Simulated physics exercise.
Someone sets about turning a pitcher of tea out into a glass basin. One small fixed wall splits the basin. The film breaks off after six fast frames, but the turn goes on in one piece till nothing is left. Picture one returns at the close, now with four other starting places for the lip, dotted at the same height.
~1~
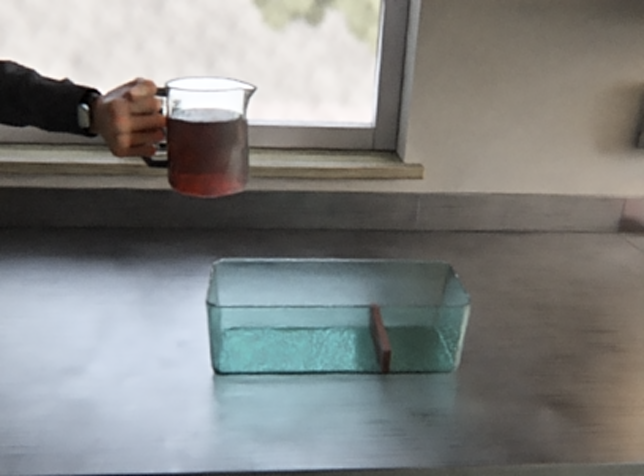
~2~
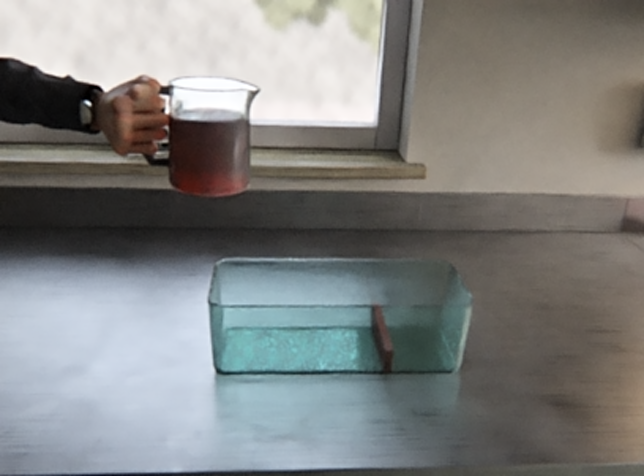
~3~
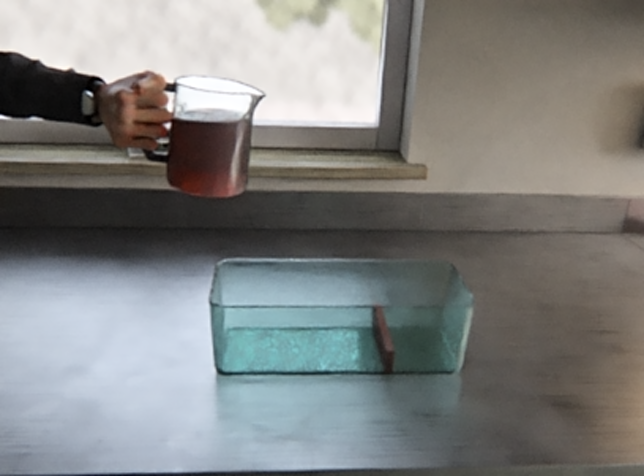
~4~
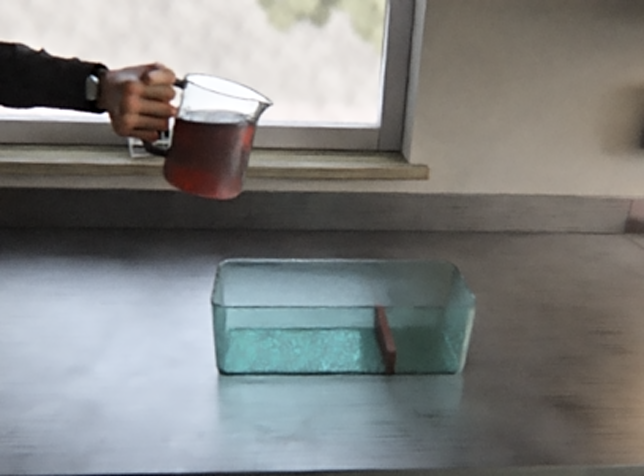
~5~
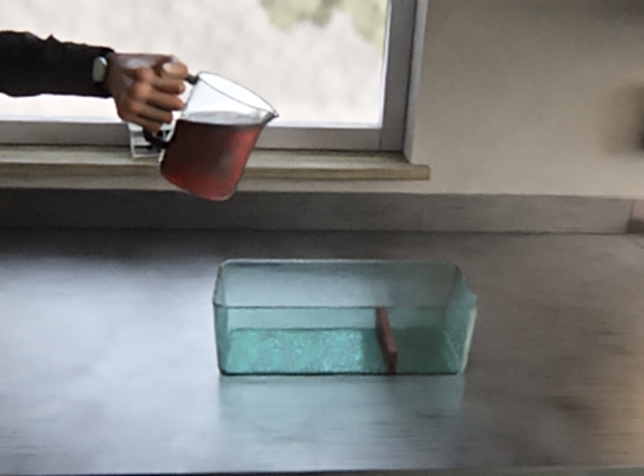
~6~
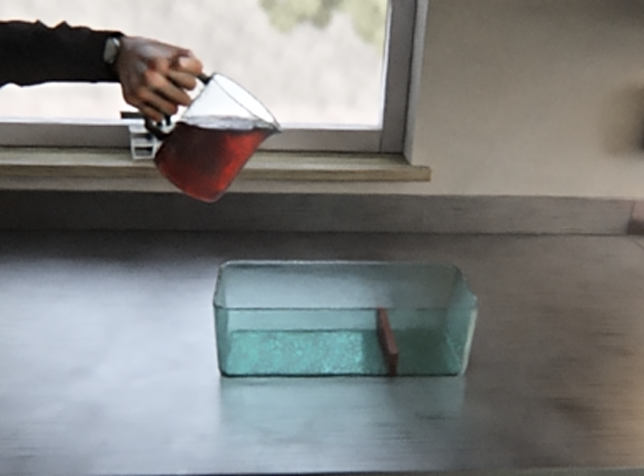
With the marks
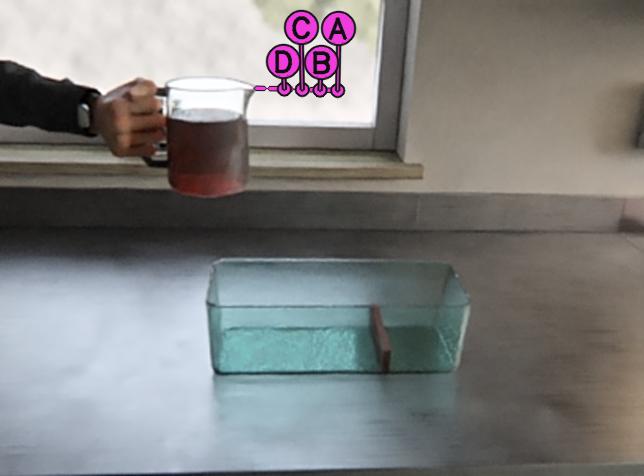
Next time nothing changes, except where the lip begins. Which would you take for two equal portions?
Choose B.
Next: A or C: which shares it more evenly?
Dot A.
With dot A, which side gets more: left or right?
More ends on the right.
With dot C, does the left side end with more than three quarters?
Yes.
On the marked copy, A at (337, 90); B at (320, 90); C at (302, 89); D at (284, 89).
With A, about 24 % ends left of the wall and 74 % right of it; 3 % is lost outside.
With B, about 53 % ends left of the wall and 46 % right of it.
With C, about 87 % ends left of the wall and 9 % right of it; 4 % is lost outside.
With D, about 87 % ends left of the wall and 7 % right of it; 6 % is lost outside.
